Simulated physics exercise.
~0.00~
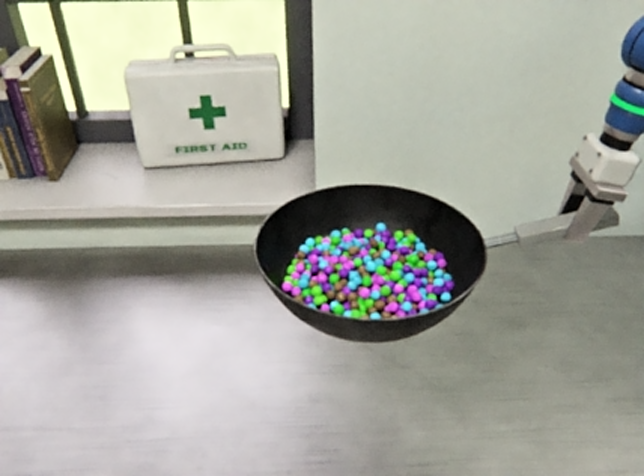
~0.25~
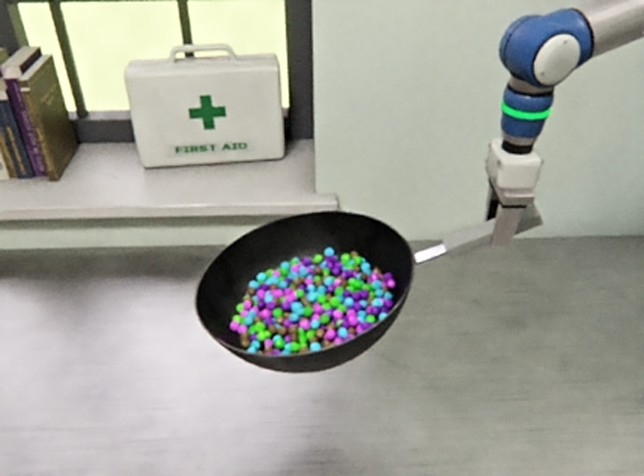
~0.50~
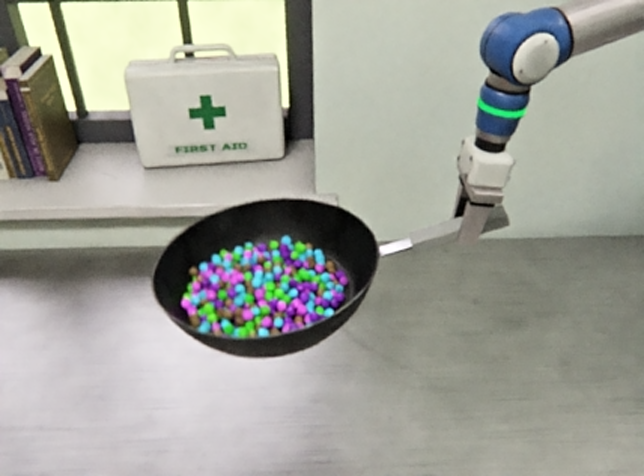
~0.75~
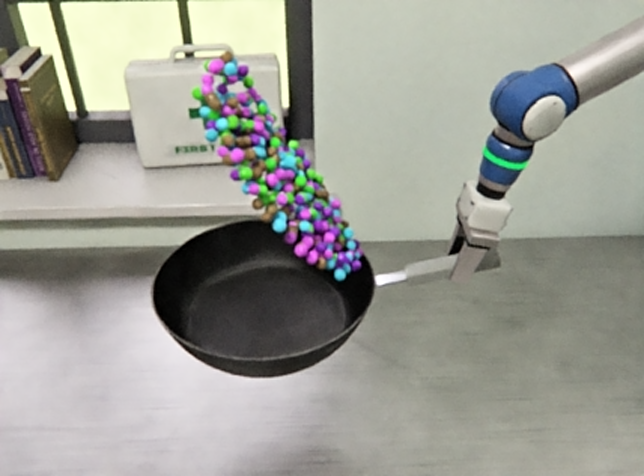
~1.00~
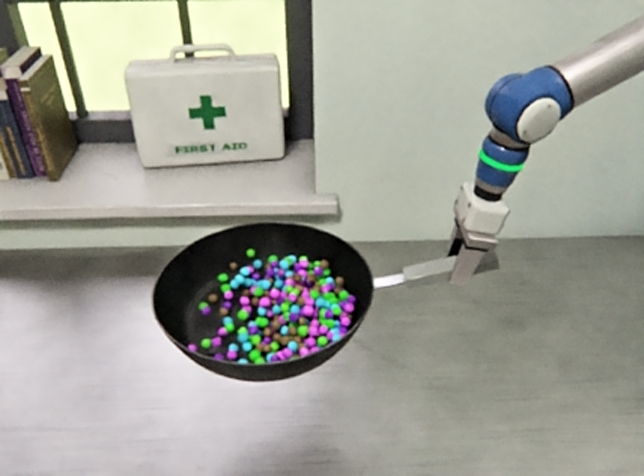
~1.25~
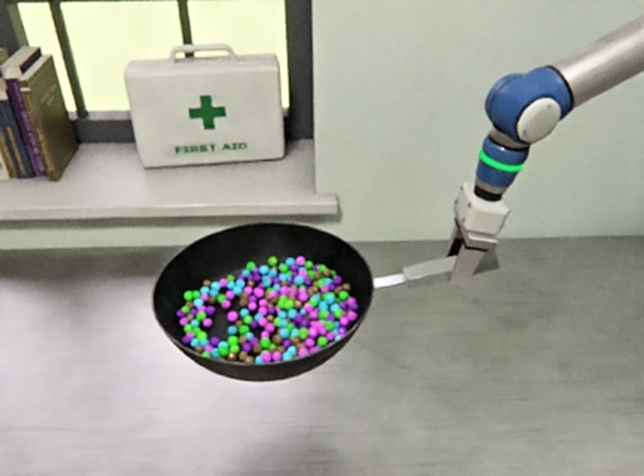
In this clip, a robot arm moves a black frying pan full of small colourful balls to the left, then tosses them up in a tall slanting stream above the pan. They drop back into the pan and settle as it is held still, with none seen spilled.
